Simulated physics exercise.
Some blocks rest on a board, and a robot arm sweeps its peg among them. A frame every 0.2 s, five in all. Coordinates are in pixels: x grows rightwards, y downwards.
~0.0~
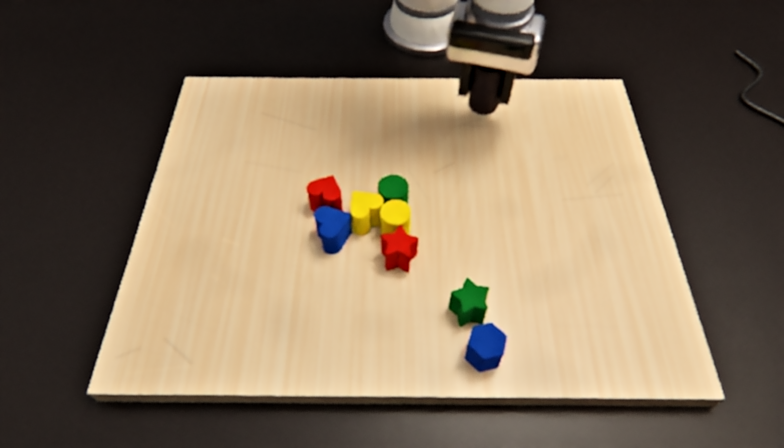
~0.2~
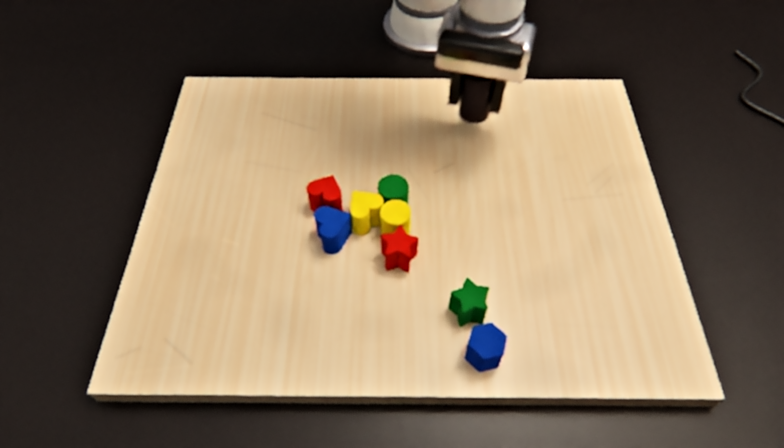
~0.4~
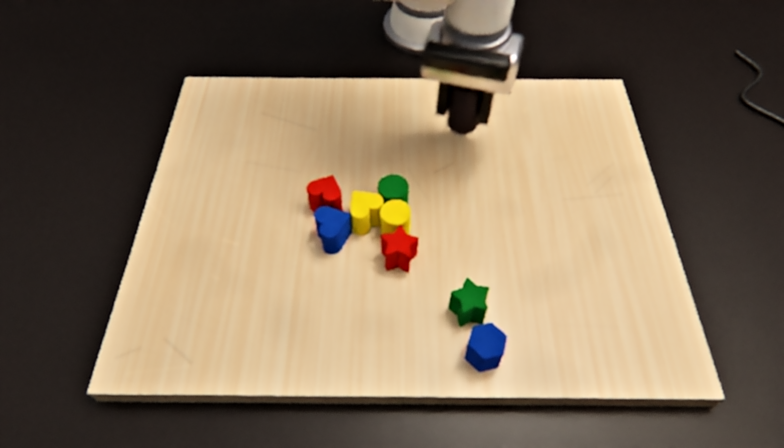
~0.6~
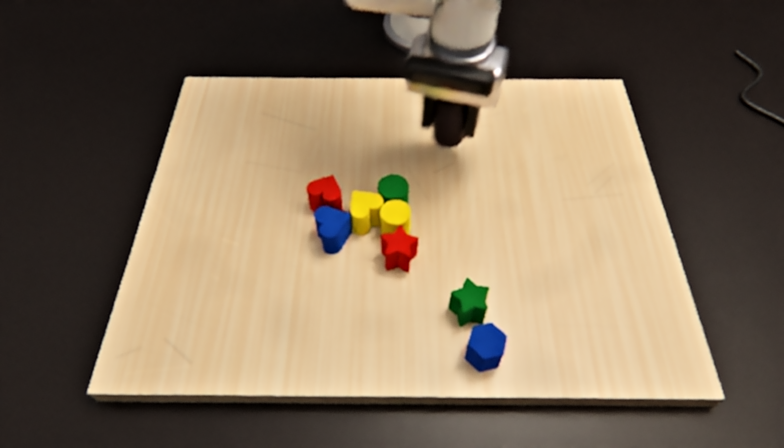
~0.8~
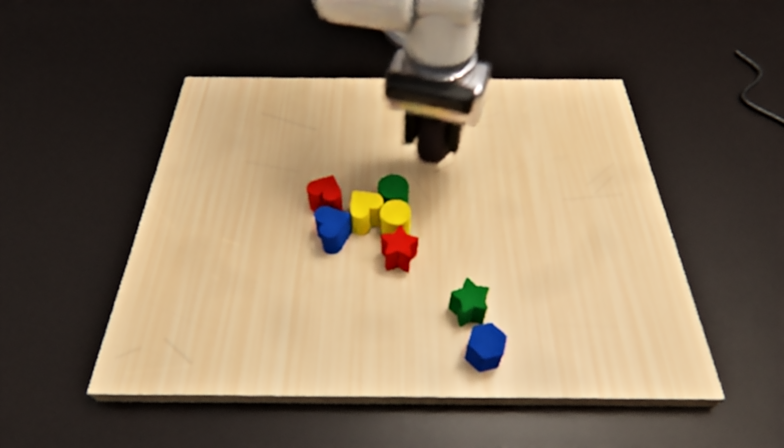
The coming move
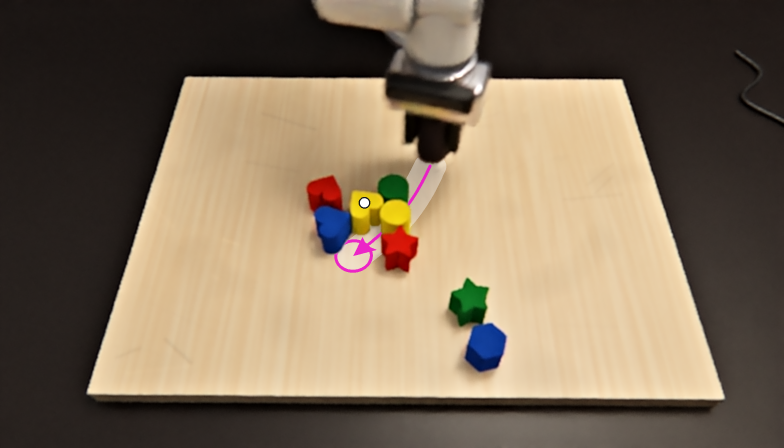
A robot arm moving its peg down and to the left over a wooden board, the colourful blocks below staying still.
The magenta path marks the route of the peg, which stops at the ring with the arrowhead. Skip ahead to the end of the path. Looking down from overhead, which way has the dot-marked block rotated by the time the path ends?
The block spins anticlockwise.
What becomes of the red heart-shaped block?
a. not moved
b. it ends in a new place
Choice b: It ends in a new place.
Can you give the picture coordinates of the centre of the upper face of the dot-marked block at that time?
At roughly (317, 212).
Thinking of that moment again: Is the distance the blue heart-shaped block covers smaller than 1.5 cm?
That would be a no.
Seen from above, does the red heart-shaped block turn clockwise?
In short: Yes.
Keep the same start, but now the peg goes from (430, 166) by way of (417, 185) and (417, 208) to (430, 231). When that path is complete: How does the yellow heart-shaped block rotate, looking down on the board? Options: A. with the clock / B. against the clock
B.
Path on the board, from (430, 166) via (413, 197) and (388, 228), ending at (354, 256); the dot is on the yellow heart-shaped block.
What follows on the original path. One third of the way, peg (414, 183); blue heart-shaped block (325, 223); yellow heart-shaped block (357, 207); green round block (385, 191); yellow round block (394, 215).
Two thirds of the way, peg (387, 215); red heart-shaped block (318, 183), turned 25° clockwise; blue heart-shaped block (312, 232); yellow heart-shaped block (327, 211), turned 70° anticlockwise; green round block (354, 203); yellow round block (377, 237).
At the end, peg (352, 243); red heart-shaped block (316, 182), turned 40° clockwise; blue heart-shaped block (308, 235); yellow heart-shaped block (317, 212), turned 65° anticlockwise; green round block (345, 206); yellow round block (359, 267).
